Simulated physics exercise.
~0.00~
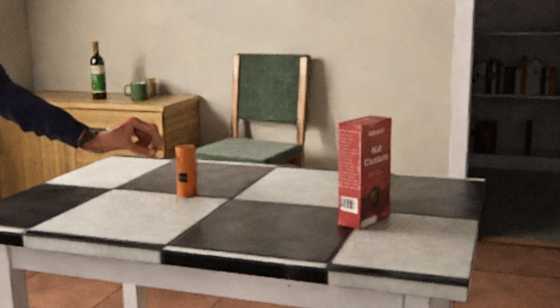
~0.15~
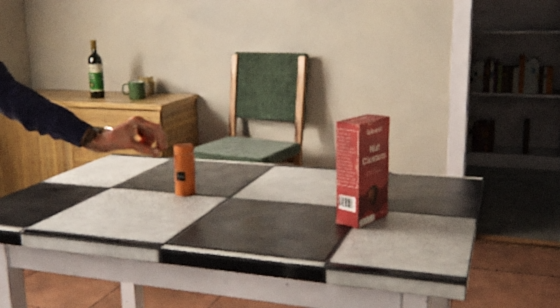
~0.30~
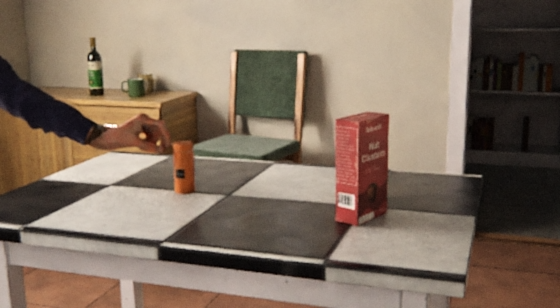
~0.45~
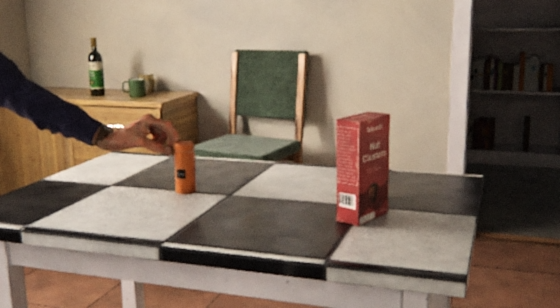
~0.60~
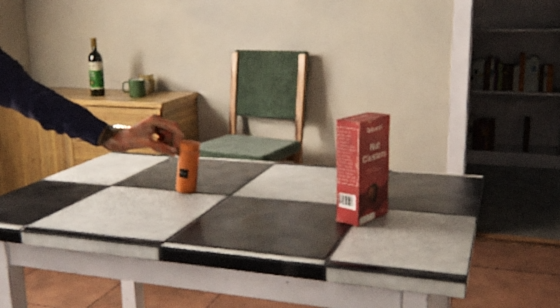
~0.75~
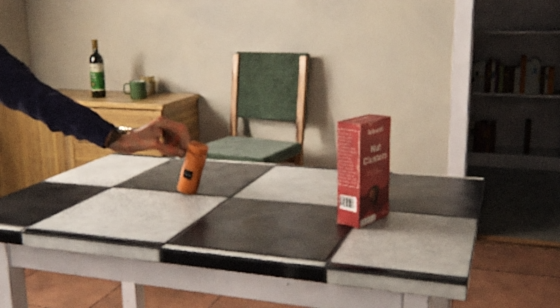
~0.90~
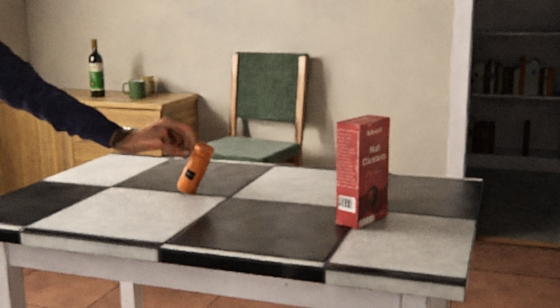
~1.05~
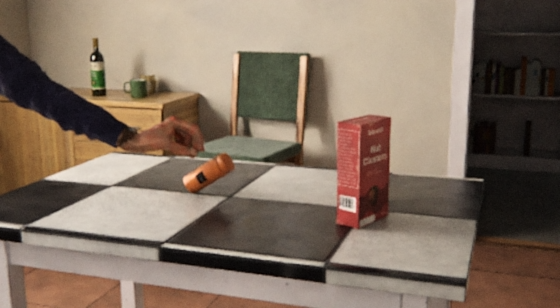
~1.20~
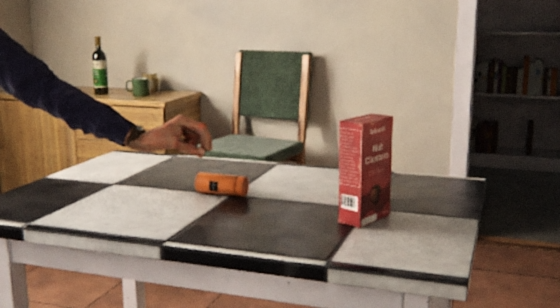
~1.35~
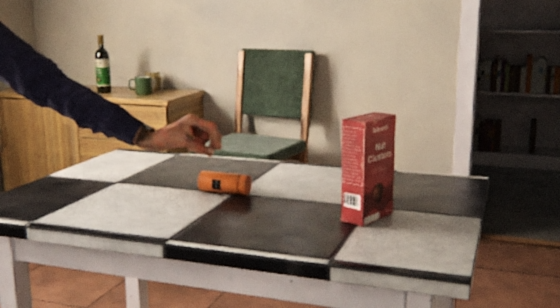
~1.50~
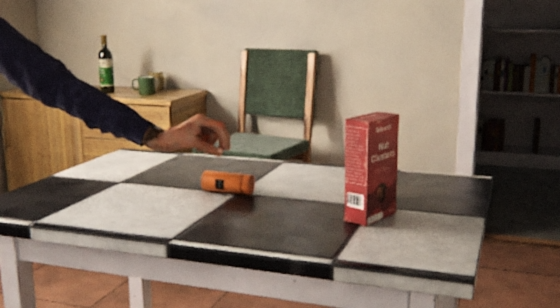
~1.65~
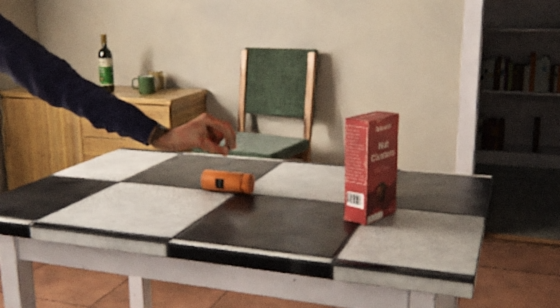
The video shows a hand reaching in from the left over a checkered table and pushing the top of an upright orange shaker, which tilts to the right, topples and ends lying on its side, while a red packet to the right stays standing.
